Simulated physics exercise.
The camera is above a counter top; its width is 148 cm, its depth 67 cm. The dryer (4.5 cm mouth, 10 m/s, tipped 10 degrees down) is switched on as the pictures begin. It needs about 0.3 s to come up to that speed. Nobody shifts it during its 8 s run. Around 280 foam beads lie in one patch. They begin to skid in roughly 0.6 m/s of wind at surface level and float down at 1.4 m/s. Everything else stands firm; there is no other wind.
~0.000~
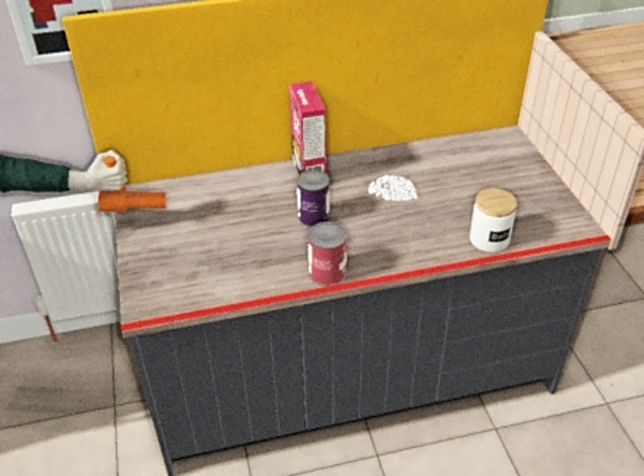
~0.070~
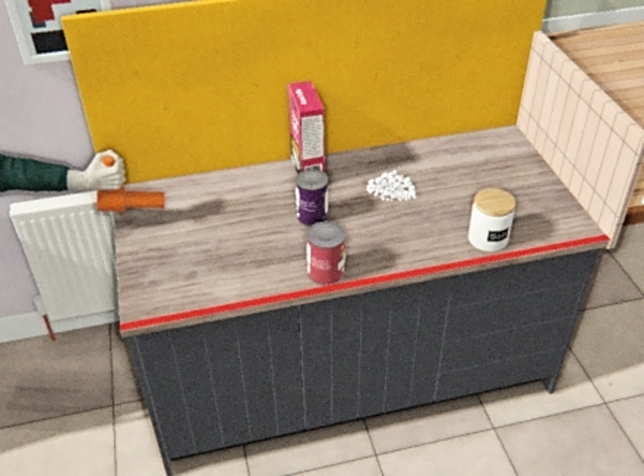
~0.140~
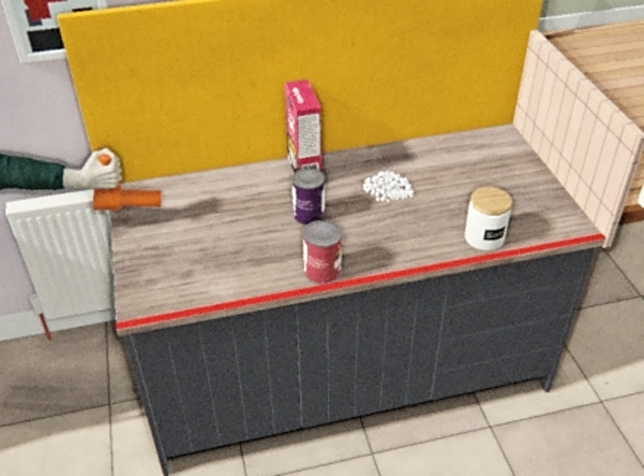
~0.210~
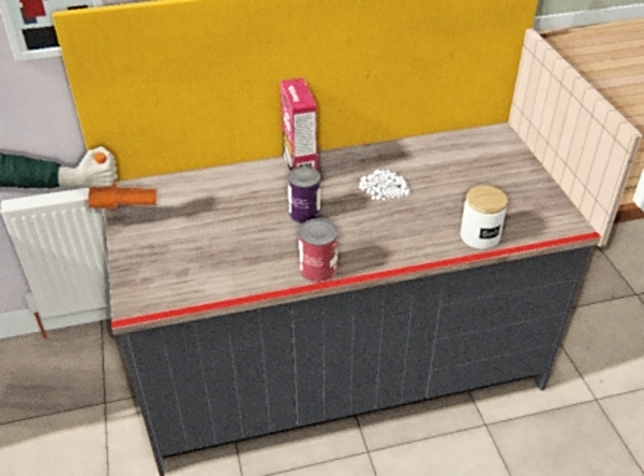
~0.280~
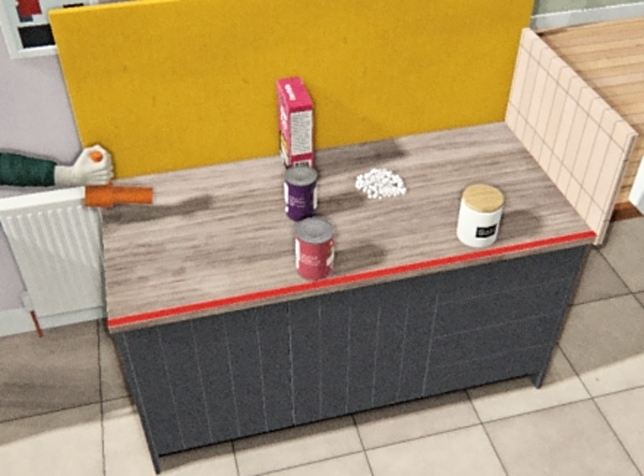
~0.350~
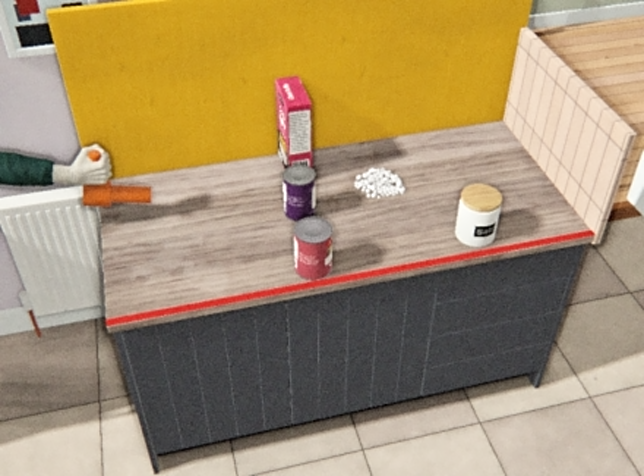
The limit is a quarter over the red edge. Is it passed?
More than a quarter over the red edge: Yes.
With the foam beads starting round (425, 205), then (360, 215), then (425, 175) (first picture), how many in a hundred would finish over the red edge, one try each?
In that order: 60 %, 25 %, 60 %.
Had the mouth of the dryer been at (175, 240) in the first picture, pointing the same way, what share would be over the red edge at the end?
It would be near 0 %.
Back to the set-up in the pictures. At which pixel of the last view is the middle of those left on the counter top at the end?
At about (316, 156).
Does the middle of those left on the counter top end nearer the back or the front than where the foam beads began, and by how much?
Towards the back, some 20 cm.
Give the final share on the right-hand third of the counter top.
Near 10 %.
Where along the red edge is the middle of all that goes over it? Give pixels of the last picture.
At about (557, 243).
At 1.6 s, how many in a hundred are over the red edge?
Some 20 per cent.
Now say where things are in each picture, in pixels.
In the first picture, the middle of the foam beads is near (396, 189), none has stirred yet and the mouth of the dryer is at (166, 201).
In the second picture, the middle of the foam beads is near (395, 187), none has stirred yet and the red edge is centred on (380, 283).
In the third picture, the middle of the foam beads is near (388, 188), none has stirred yet, the top of a tin is at (308, 178) and the top of a carton is at (302, 94).
In the fourth picture, the middle of the foam beads is near (384, 186) and none has stirred yet.
In the fifth picture, the middle of the foam beads is near (380, 185) and none has stirred yet.
In the sixth picture, the middle of the foam beads is near (379, 184) and none has stirred yet.
After 1.6 s, 21 % are over the red edge; the middle of those still in play is near (449, 187); 14 % have settled or left.
After 2.6 s, 34 % are over the red edge; the middle of those still in play is near (471, 169); 31 % have settled or left.
After 4.4 s, 57 % are over the red edge; the middle of those still in play is near (392, 146); 57 % have settled or left.
After 8.0 s, at the end, 65 % are over the red edge; the middle of those still in play is near (316, 156).
